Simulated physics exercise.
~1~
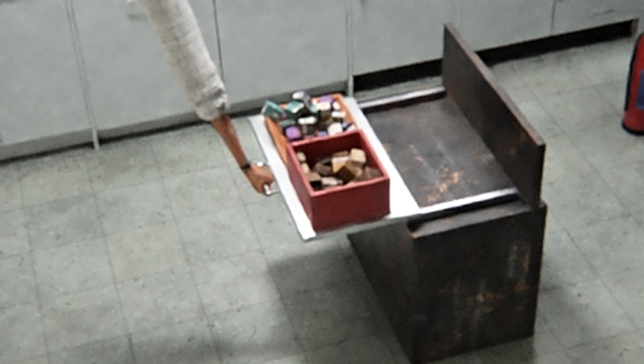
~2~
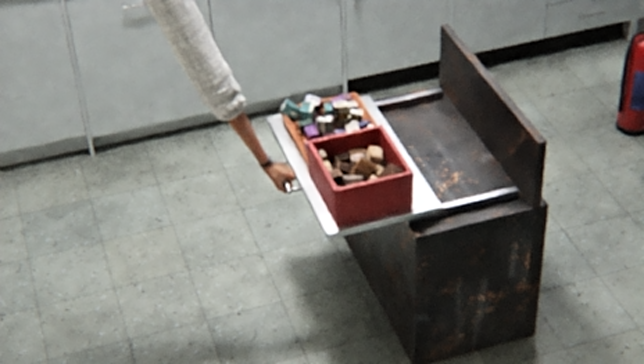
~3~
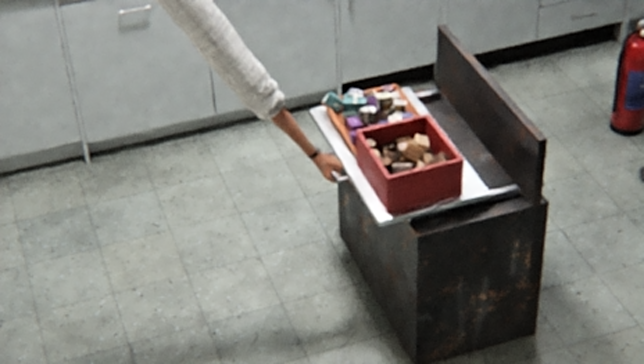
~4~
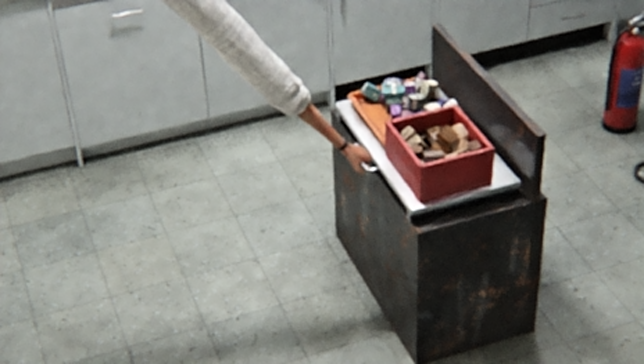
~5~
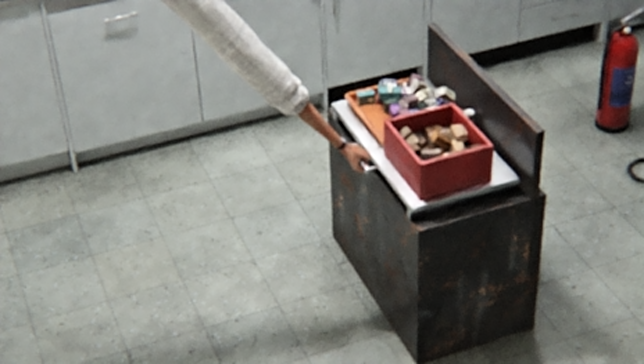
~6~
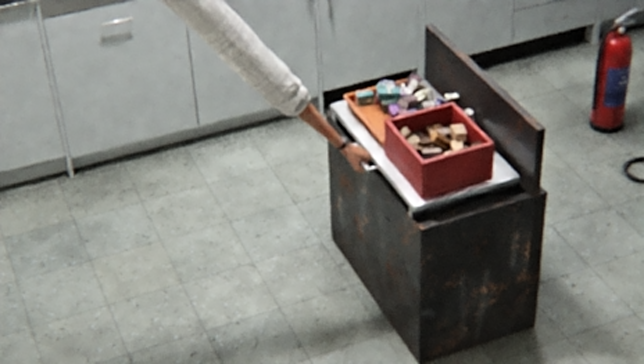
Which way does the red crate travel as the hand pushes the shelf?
The red crate moves to the right, toward the upright back panel.
